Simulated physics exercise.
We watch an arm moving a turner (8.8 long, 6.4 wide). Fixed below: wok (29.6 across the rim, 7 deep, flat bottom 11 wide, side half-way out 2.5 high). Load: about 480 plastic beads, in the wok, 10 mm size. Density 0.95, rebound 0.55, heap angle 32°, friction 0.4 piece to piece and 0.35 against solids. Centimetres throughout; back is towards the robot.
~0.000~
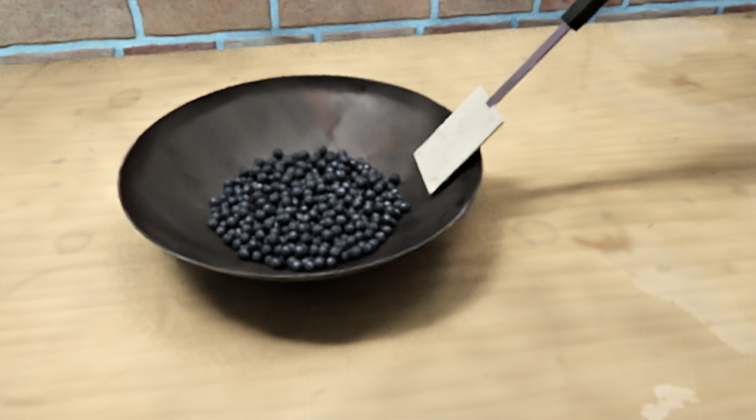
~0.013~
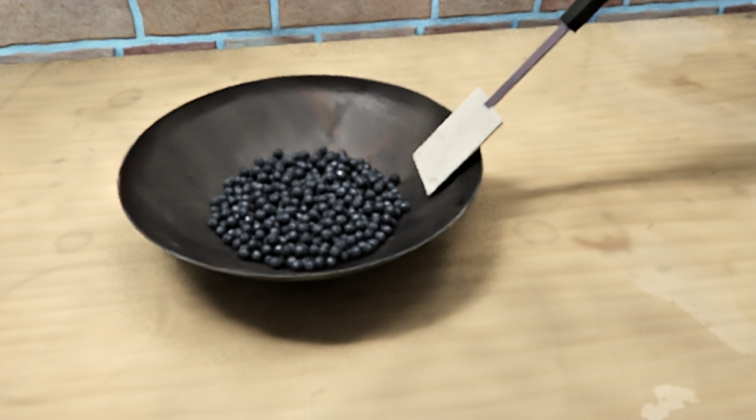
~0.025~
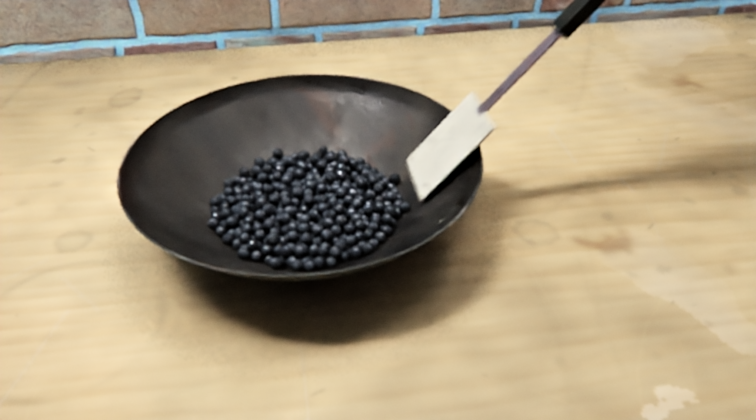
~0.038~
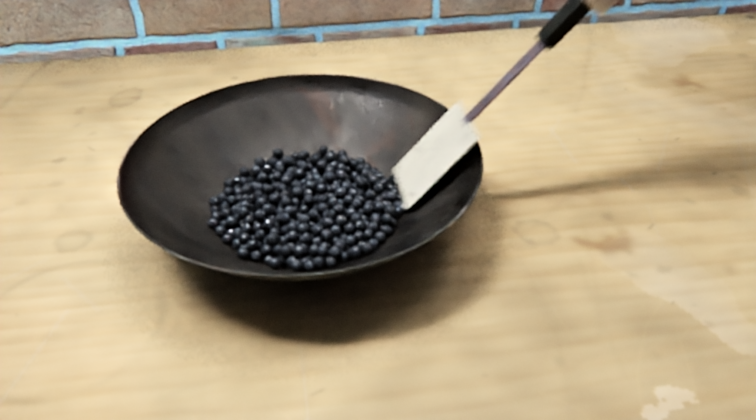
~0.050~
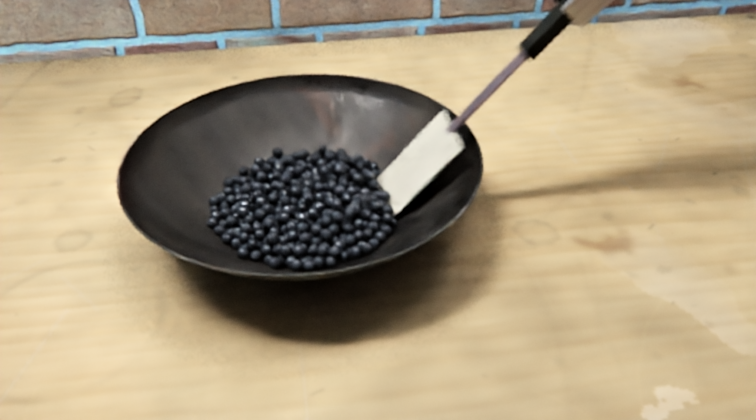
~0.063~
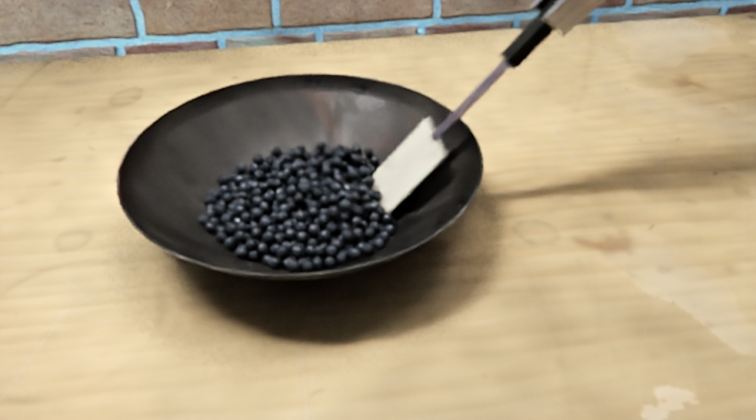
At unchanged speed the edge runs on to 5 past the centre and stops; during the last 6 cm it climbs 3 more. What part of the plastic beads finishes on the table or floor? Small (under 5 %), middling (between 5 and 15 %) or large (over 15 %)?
A small share, under 5 %, ends on the table or floor.
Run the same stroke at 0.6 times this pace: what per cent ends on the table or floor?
About 0 per cent.
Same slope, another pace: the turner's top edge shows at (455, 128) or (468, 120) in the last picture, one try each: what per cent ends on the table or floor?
Some 0 and 0 per cent.
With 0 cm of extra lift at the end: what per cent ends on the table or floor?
Some 0 per cent.
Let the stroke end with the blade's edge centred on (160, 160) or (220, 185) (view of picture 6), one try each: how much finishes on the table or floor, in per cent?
Some 25 and 15 per cent.
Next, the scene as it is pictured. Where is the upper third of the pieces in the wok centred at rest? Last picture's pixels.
At about (216, 197).
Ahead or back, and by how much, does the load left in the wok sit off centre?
Some 4.0 cm ahead.
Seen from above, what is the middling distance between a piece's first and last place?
About 3 cm.
By 0.09 s, sloping 49°, highest piece 6 above the table; 485 in the wok.
By 0.12 s, sloping 49°, highest piece 7 above the table; 485 in the wok.
By 0.34 s, sloping 49°, highest piece 10 above the table; 471 in the wok, 3 on the table or floor, 11 on the blade or in flight.
By 1.39 s, sloping 49°, highest piece 6 above the table; 471 in the wok, 14 on the table or floor.
Final count, 471 in the wok, 14 on the table or floor. That is 3 % on the table or floor.
